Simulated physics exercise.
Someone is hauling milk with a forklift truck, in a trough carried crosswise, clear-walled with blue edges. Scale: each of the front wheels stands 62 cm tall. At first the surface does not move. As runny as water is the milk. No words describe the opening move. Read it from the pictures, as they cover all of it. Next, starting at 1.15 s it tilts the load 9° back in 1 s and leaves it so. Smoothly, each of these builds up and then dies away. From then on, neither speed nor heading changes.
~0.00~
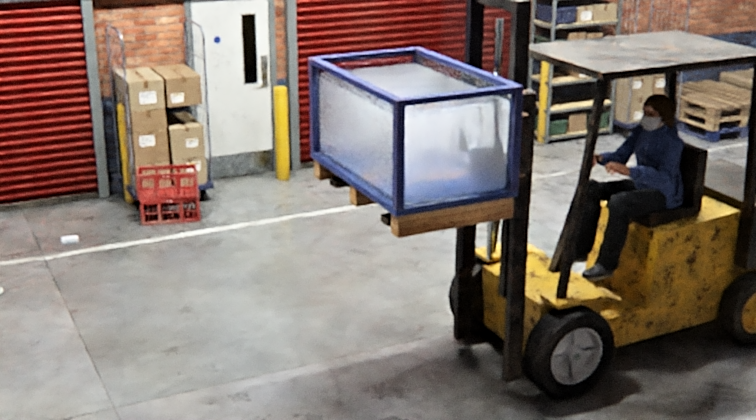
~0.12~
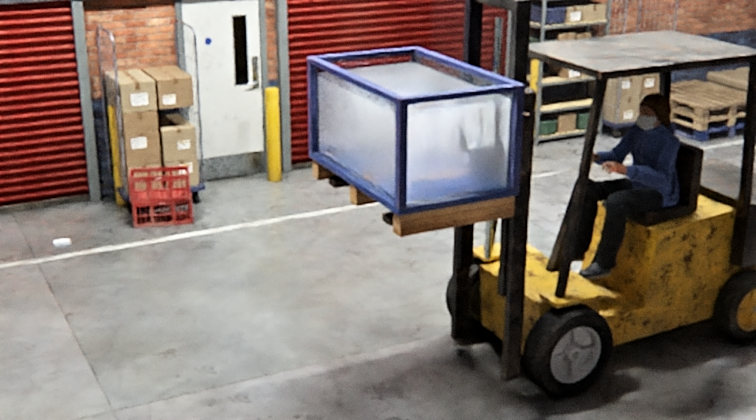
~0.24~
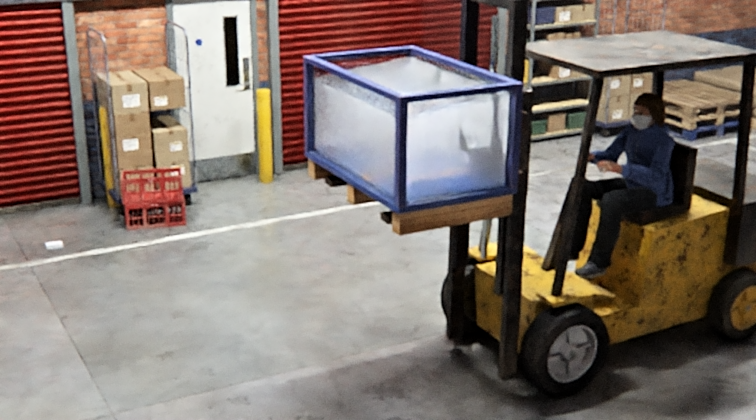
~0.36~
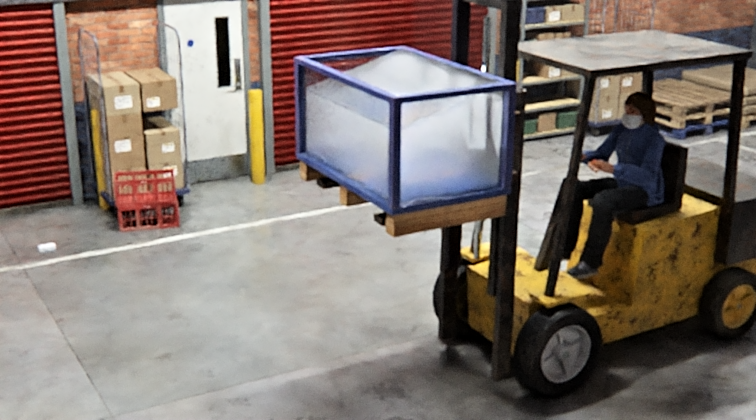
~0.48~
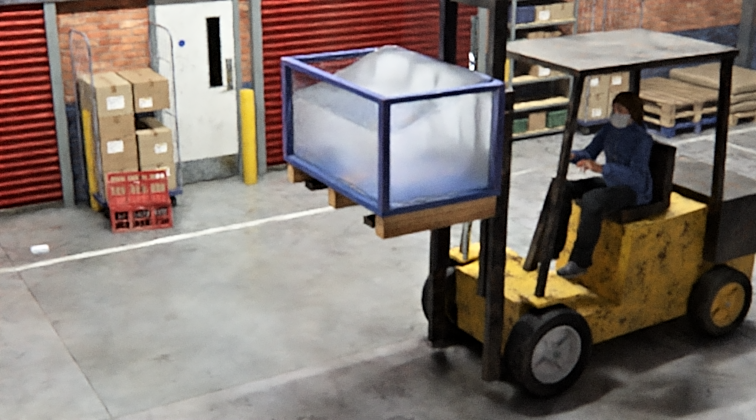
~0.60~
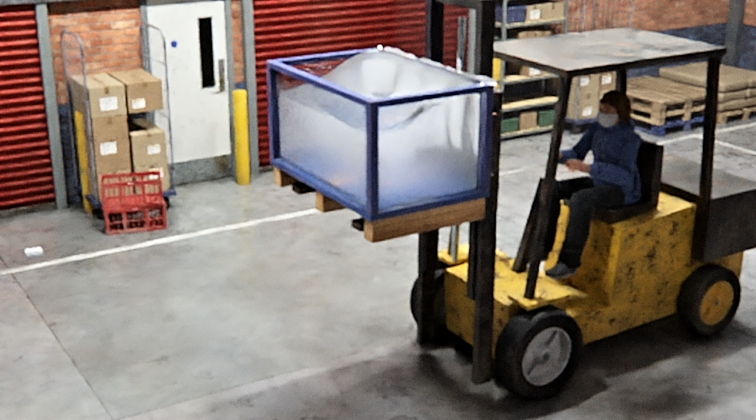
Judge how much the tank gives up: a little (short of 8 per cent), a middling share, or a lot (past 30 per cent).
It gives up a little.
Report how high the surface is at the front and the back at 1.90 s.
Front 52 cm and back 50 cm.
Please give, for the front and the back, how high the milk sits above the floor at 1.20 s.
About 54 cm at the front, 48 cm at the back.
By 1.20 s front 55 cm, middle 54 cm, back 48 cm above the floor; the loss stands at 1 per cent, over the back.
By 1.90 s front 53 cm, middle 52 cm, back 50 cm above the floor; the loss stands at 1 per cent, mostly over the back, some over the front.
By 2.70 s front 55 cm, middle 50 cm, back 48 cm above the floor; the loss stands at 3 per cent, over the back.
By 5.14 s the loss stands at 4 per cent, over the back, 19 of 427 litres.
